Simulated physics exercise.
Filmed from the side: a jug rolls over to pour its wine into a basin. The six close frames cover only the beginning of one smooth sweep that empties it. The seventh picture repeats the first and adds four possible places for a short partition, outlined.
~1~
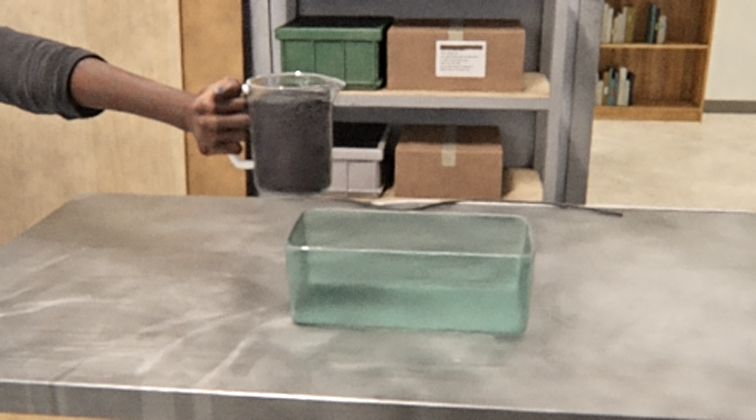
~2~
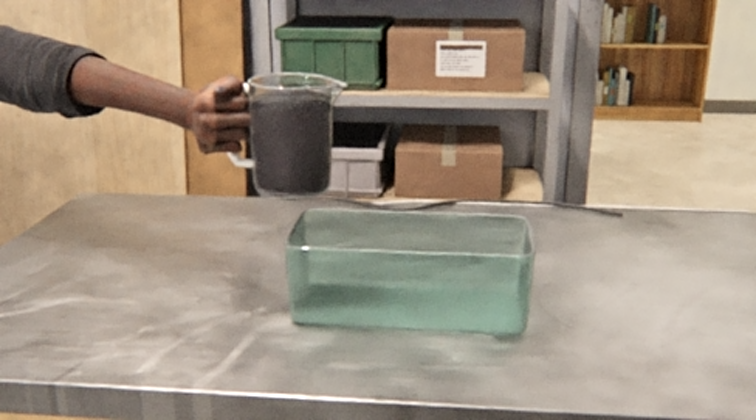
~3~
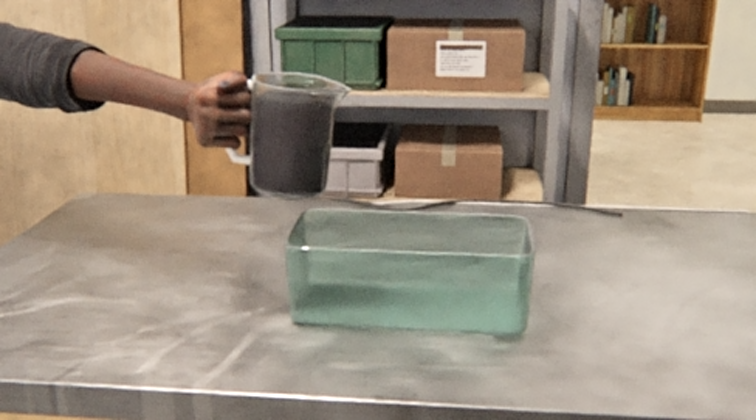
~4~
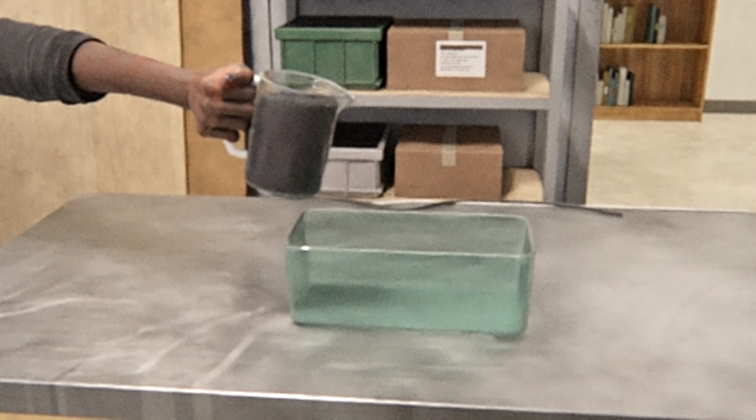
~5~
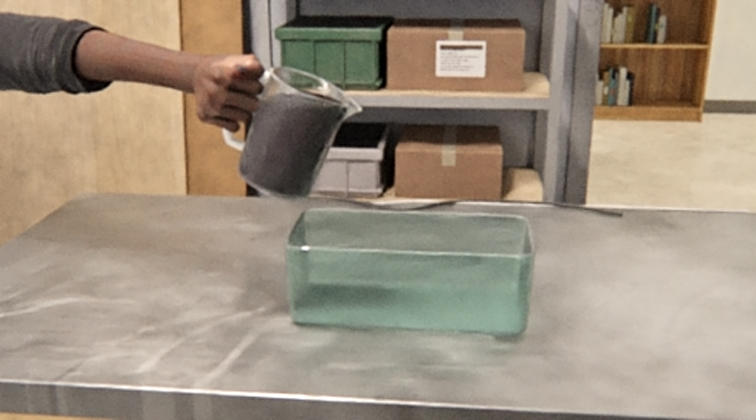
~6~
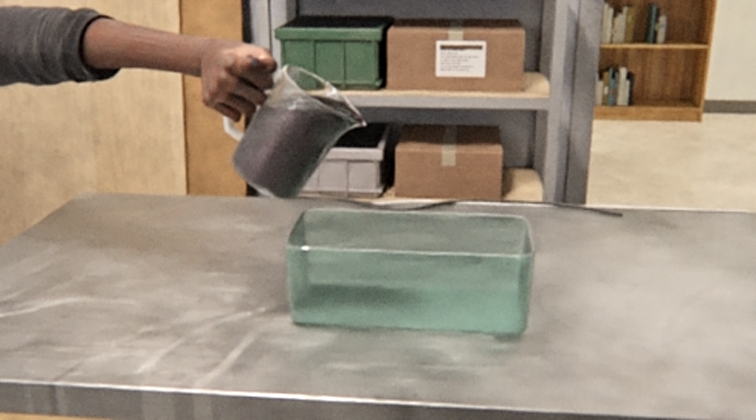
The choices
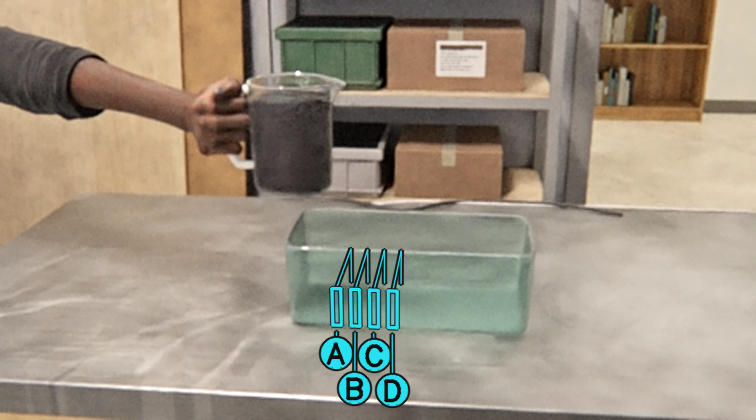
To begin with, a hand holds a clear jug of dark liquid upright above a greenish glass basin on a gray table, with shelves of boxes behind. The hand then tilts the jug gradually to the right, its lip dipping lower, while the liquid stays inside.
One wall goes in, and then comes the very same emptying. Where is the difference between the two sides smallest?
D.
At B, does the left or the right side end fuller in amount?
The right side.
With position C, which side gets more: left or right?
More ends on the right.
In cyan, A at (336, 331); B at (355, 332); C at (373, 333); D at (392, 334).
If A is chosen, about 4 % ends left of the wall and 95 % right of it.
If B is chosen, about 4 % ends left of the wall and 95 % right of it.
If C is chosen, about 15 % ends left of the wall and 84 % right of it.
If D is chosen, about 52 % ends left of the wall and 47 % right of it.
